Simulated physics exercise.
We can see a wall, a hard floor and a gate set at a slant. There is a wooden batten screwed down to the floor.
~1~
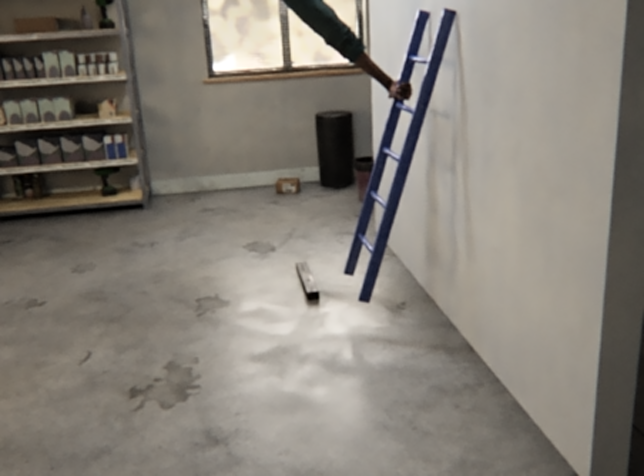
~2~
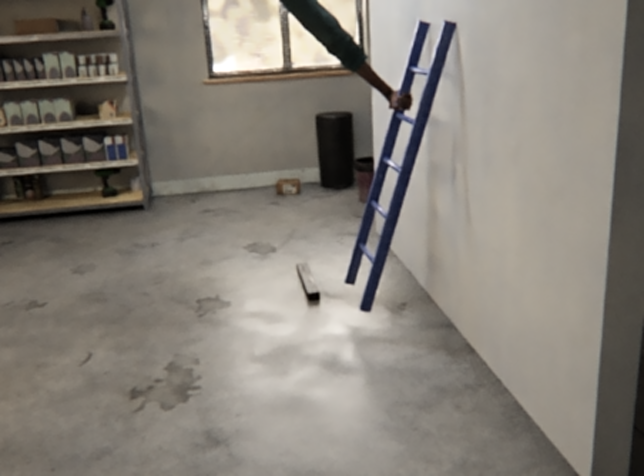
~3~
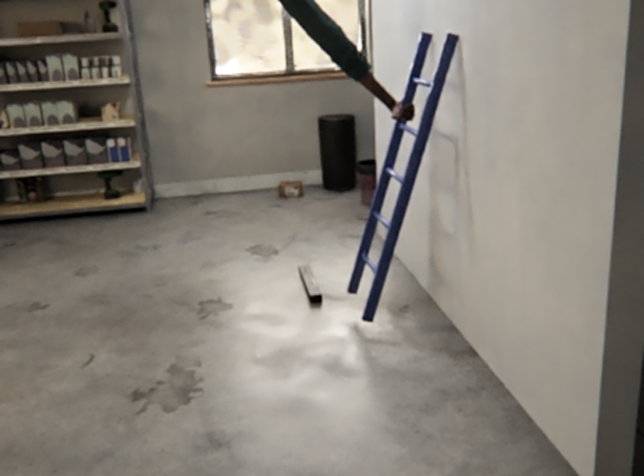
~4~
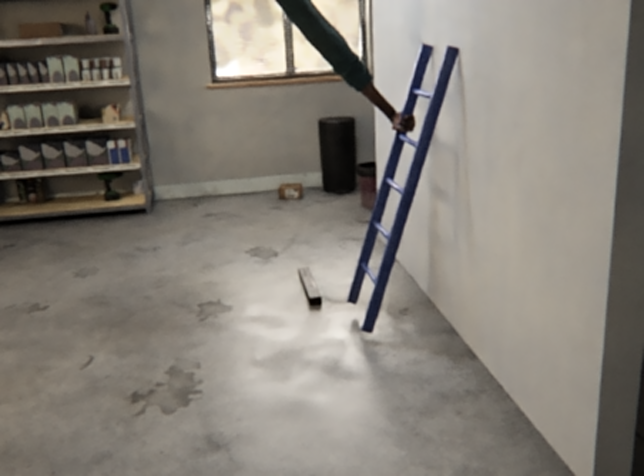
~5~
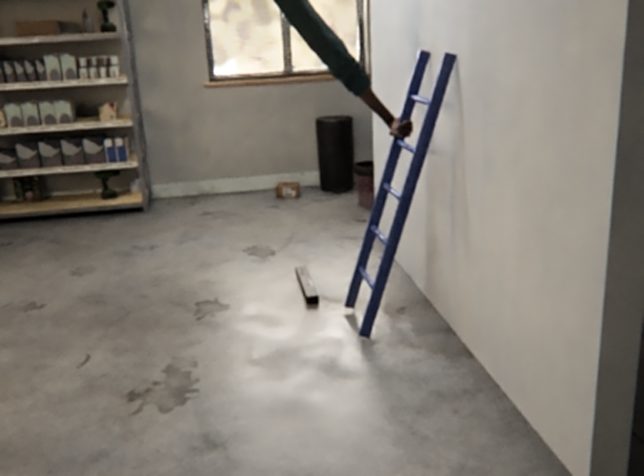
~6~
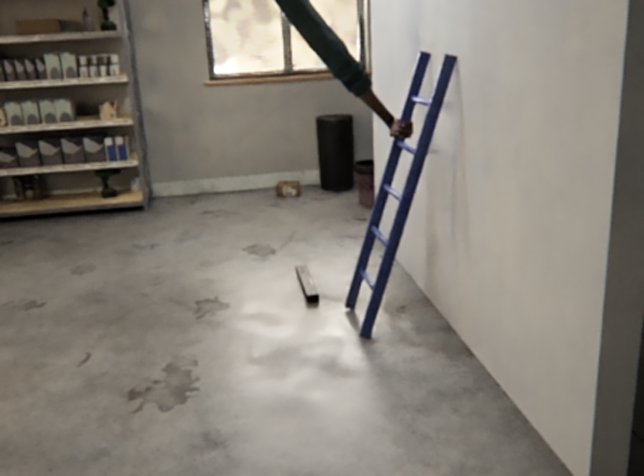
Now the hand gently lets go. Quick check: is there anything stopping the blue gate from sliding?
Yes, it is held.
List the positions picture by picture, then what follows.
In the first picture, still on the way; blue gate (394, 156); batten (307, 280).
In the second picture, still on the way; blue gate (395, 166); batten (308, 281).
In the third picture, still on the way; blue gate (397, 177); batten (310, 283).
In the fourth picture, still on the way; blue gate (397, 188); batten (309, 285).
In the fifth picture, still on the way; blue gate (395, 193); batten (307, 284).
In the sixth picture, in place, still held; blue gate (395, 194); batten (307, 283).
Then, 0.26 s after the last picture, blue gate at rest near (395, 194).
At rest, the blue gate stays up, near (395, 194).
